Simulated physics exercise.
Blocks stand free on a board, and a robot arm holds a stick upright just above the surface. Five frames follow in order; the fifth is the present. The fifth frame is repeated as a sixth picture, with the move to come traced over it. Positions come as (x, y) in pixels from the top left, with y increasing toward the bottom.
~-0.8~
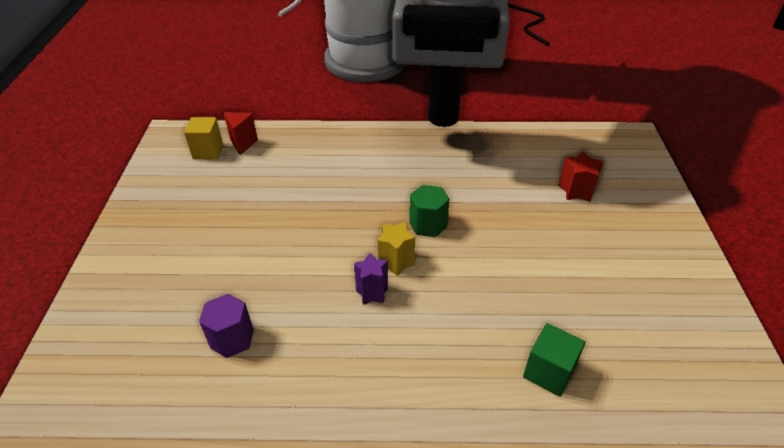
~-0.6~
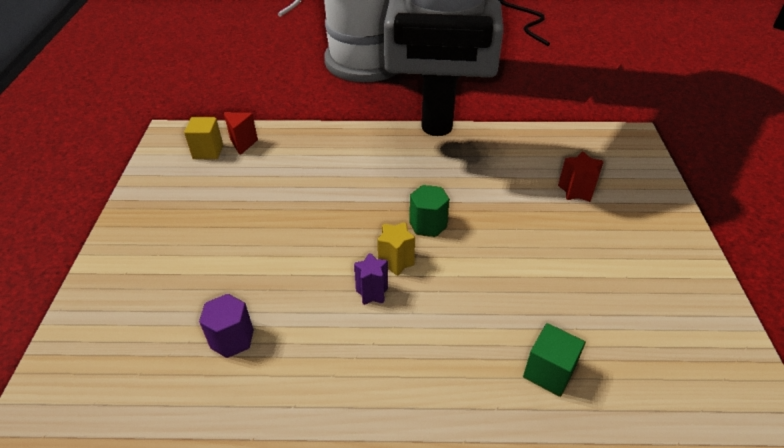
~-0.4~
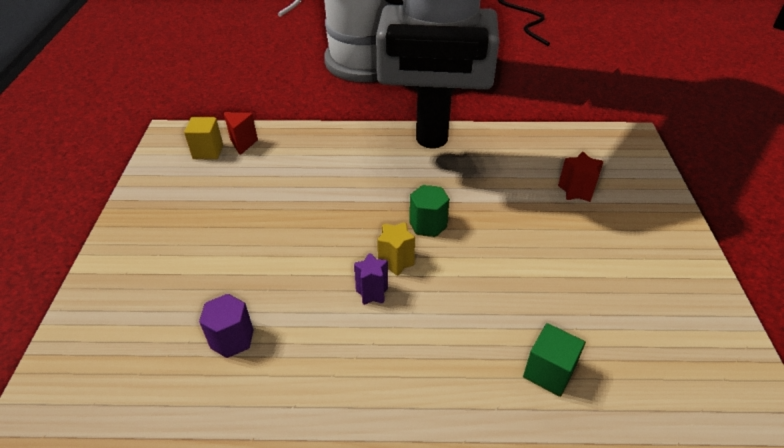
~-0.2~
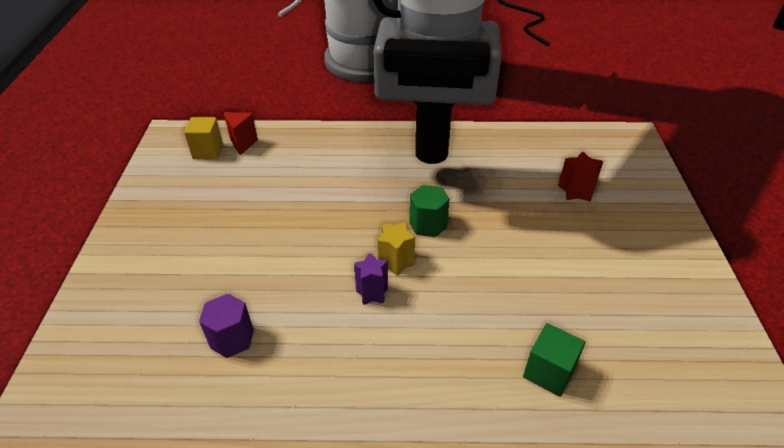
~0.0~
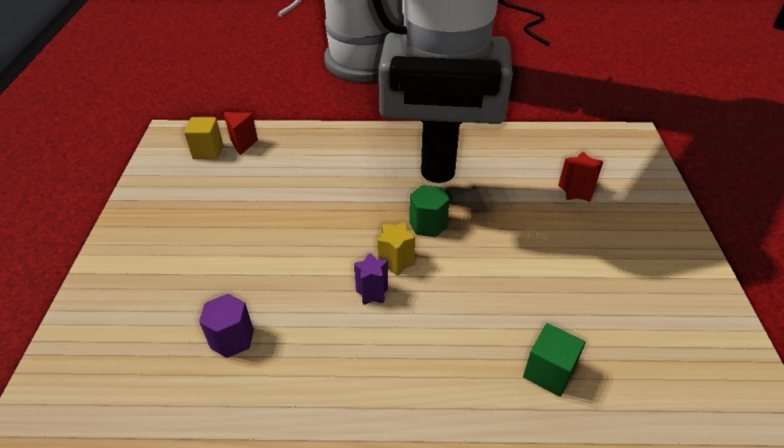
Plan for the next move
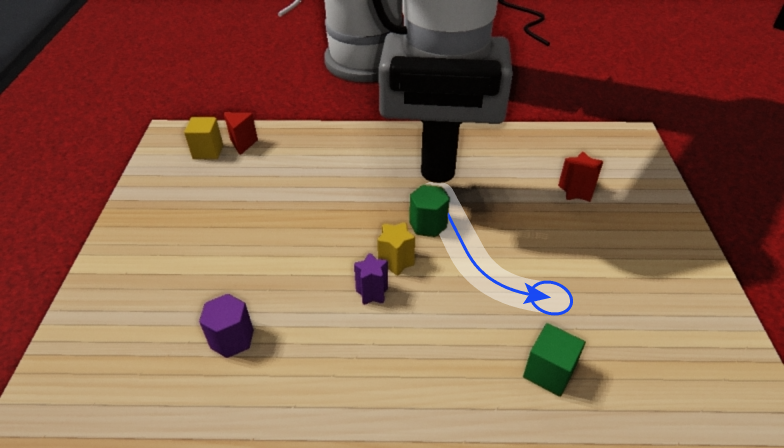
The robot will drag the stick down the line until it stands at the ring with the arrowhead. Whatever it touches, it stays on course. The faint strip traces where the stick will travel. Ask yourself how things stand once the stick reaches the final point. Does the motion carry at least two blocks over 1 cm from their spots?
The answer is no.
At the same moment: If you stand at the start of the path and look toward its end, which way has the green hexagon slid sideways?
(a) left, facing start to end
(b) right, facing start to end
b - right, facing start to end.
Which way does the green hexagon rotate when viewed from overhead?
Answer: Clockwise.
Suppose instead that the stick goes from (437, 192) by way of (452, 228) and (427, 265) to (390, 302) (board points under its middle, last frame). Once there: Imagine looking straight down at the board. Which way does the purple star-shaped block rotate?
It rotates counterclockwise.
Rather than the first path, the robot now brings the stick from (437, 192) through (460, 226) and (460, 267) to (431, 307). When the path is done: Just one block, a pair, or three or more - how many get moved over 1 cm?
I count one.
The line goes from (437, 192) by way of (457, 232) and (486, 276) to (551, 298).
The first path, step by step. One third of the way, stick (459, 213); green hexagon (426, 216), turned 70° clockwise.
Two thirds of the way, stick (491, 257); green hexagon (426, 217), turned 75° clockwise.
At the end, stick (557, 278); yellow star-shaped block unmoved; green hexagon (426, 217), turned 75° clockwise.
